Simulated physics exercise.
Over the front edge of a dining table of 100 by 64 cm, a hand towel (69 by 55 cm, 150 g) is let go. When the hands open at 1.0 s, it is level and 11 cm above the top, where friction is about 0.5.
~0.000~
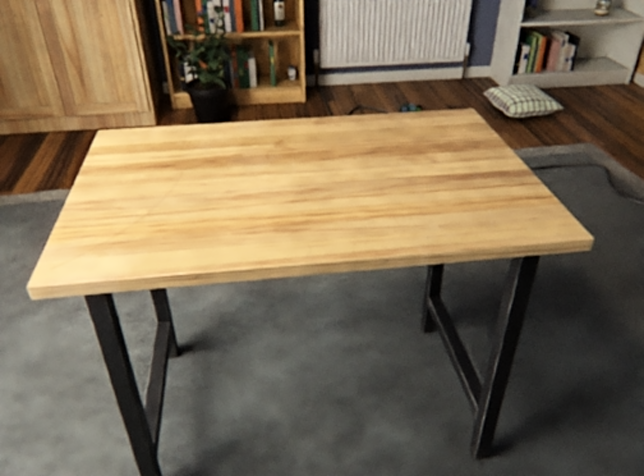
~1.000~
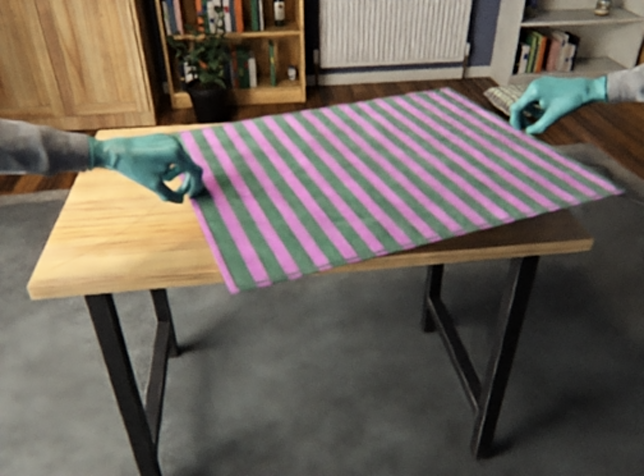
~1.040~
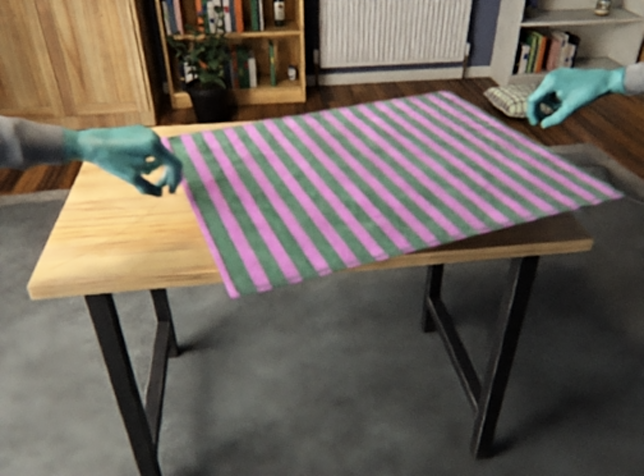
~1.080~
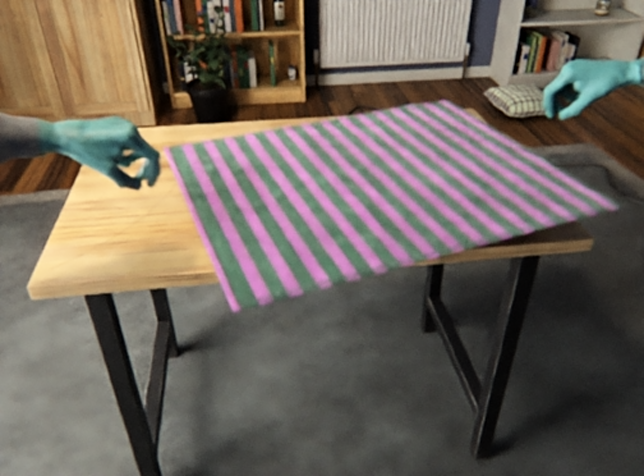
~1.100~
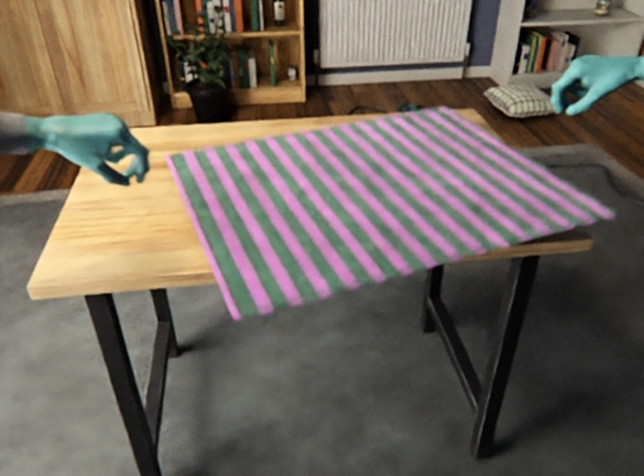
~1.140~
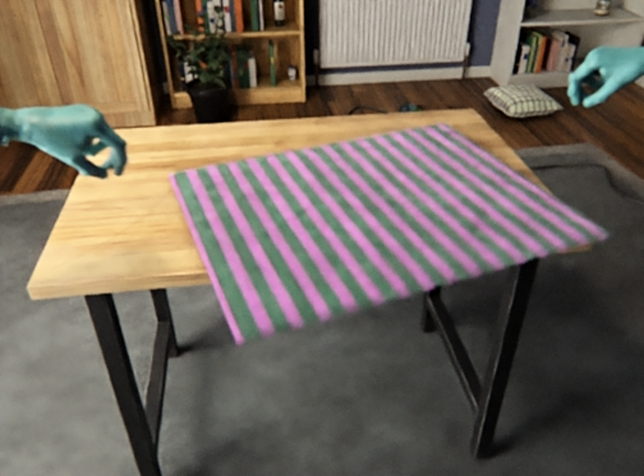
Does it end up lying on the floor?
No, it stays on the top.
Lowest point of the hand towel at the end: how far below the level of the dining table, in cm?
20 cm, roughly.
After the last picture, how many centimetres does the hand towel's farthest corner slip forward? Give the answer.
Forward creep to rest: Approx. 0 cm.
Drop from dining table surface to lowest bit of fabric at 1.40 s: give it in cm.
About 8 cm.
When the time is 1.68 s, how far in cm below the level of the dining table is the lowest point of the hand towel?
It's hanging something like 16 cm below the top at that point.
At 1.4 s, 80 % of the hand towel is still over the top.
At 1.7 s, 80 % of the hand towel is still over the top.
At 1.9 s, 80 % of the hand towel is still over the top.
At 2.2 s, 80 % of the hand towel is still over the top.
At 4.4 s, 80 % of the hand towel is still over the top.
